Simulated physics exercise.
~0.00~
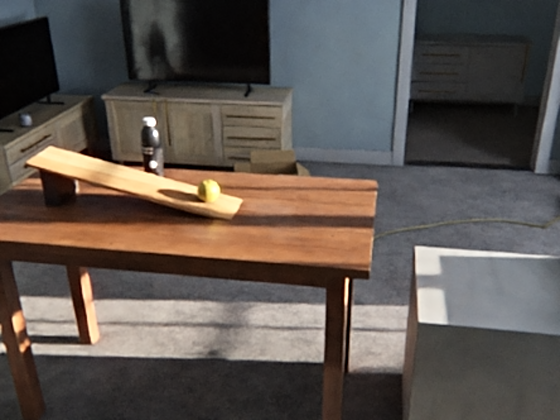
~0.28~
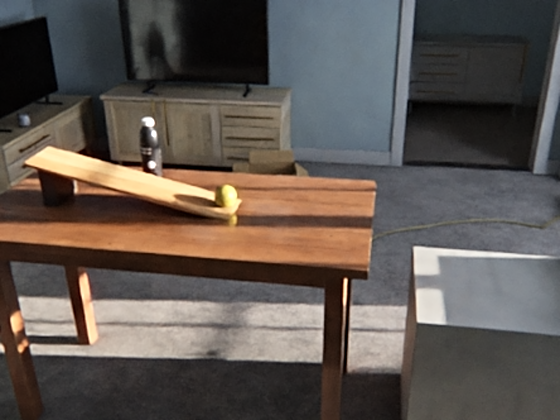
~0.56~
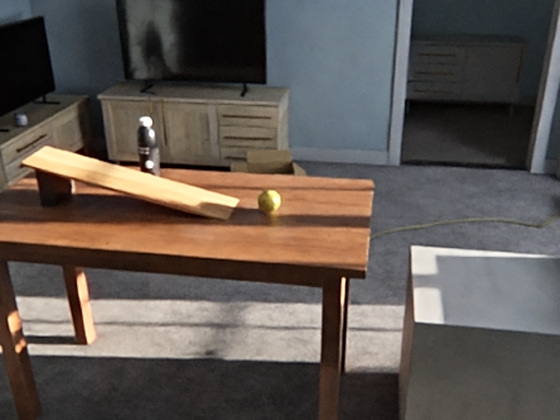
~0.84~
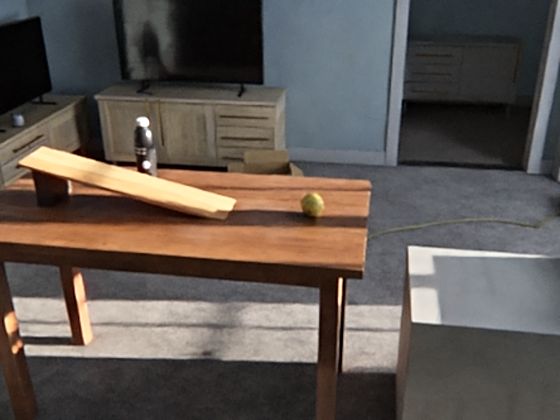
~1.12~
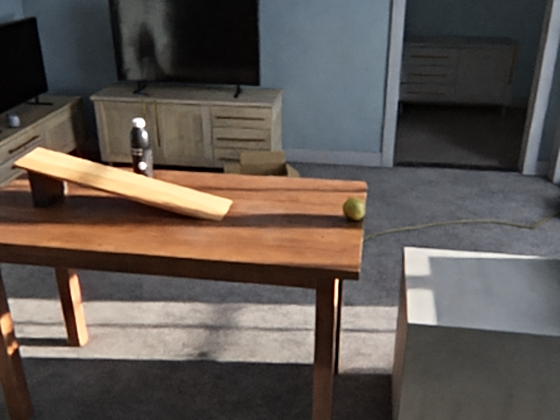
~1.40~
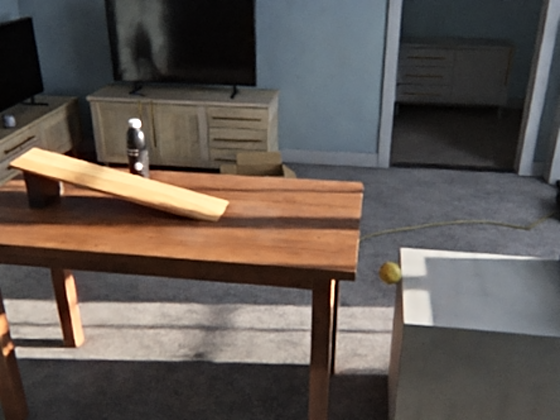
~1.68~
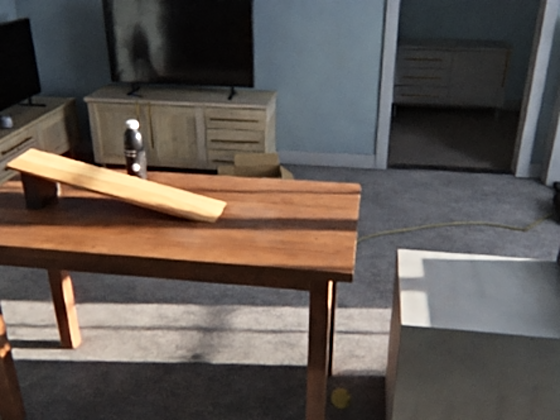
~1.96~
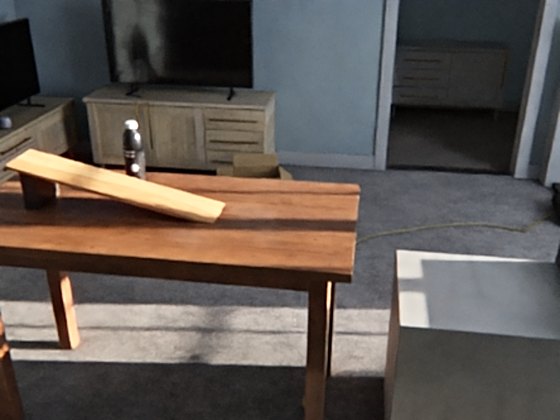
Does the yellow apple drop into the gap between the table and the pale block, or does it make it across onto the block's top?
It drops into the gap. The apple comes up short at the block's near edge and falls down between the table and the block.
